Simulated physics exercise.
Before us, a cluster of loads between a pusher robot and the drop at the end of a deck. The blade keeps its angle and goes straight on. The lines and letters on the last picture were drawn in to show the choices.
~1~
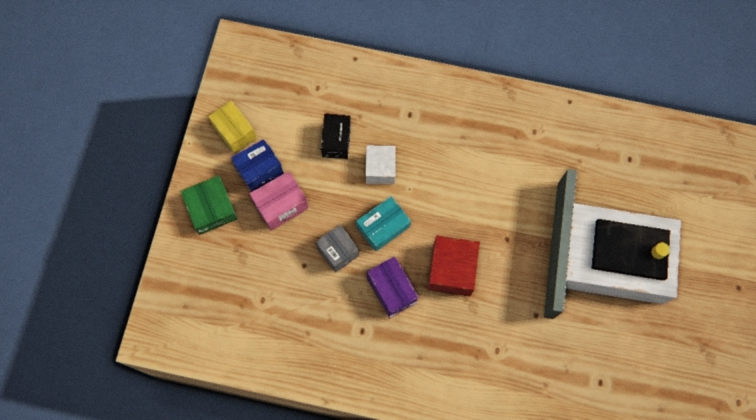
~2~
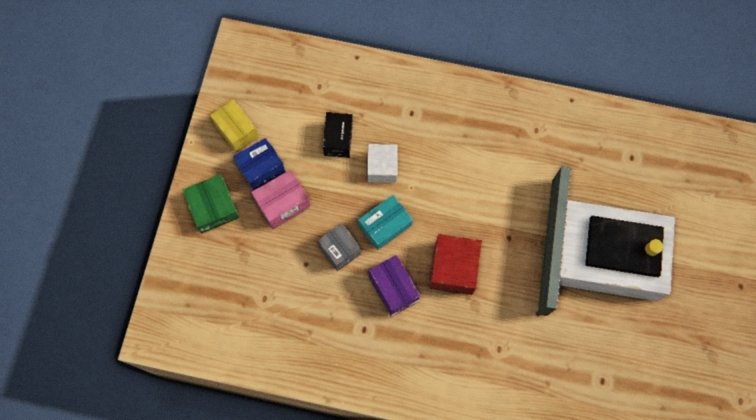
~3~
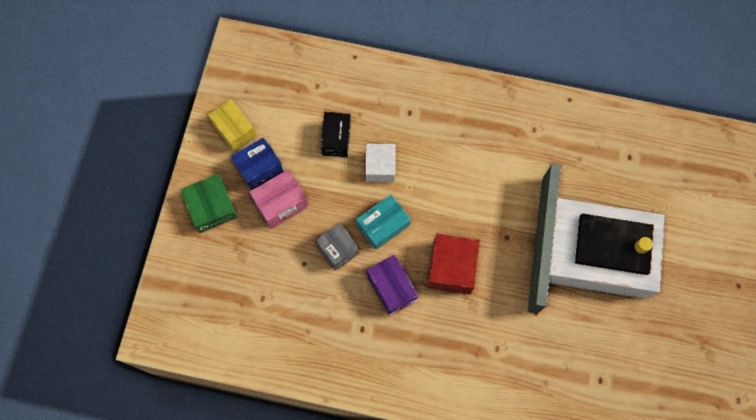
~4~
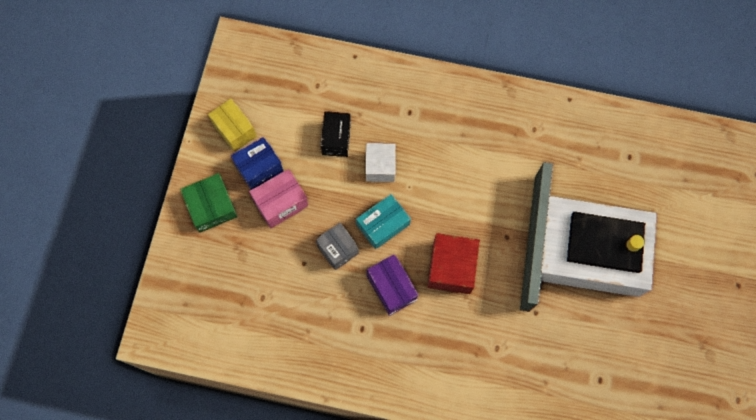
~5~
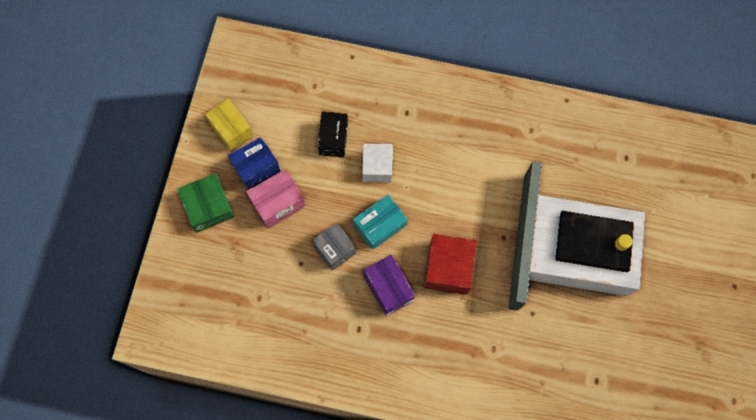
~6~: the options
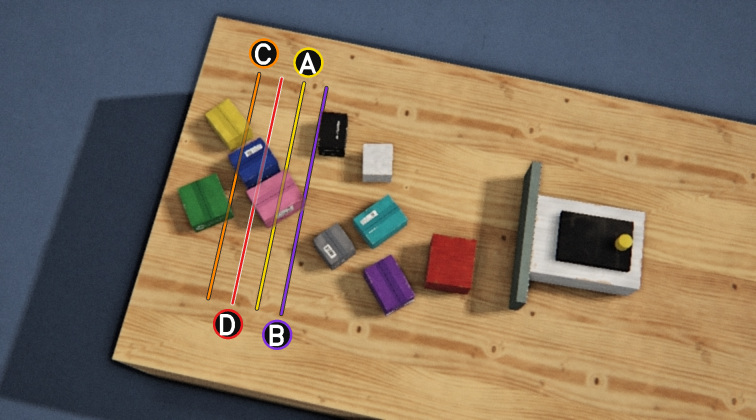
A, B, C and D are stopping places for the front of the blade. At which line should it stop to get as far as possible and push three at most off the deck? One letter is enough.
It can go as far as C.
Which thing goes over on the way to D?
It is the green box.
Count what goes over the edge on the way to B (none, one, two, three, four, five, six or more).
In all, none.
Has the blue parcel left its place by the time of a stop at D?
By then, yes.
On the marked copy, A at (282, 191); B at (305, 196); C at (235, 181); D at (258, 186).
With C. Early on, robot (482, 217); purple parcel (370, 293); red crate (388, 252).
Further on, robot (375, 195); green box (197, 205); blue parcel (242, 155).
At the end, robot (291, 177); pink parcel over the edge; green box over the edge; two fallen.
As for the rest, A is within the limit but short; B is within the limit but short; D is within the limit but short.
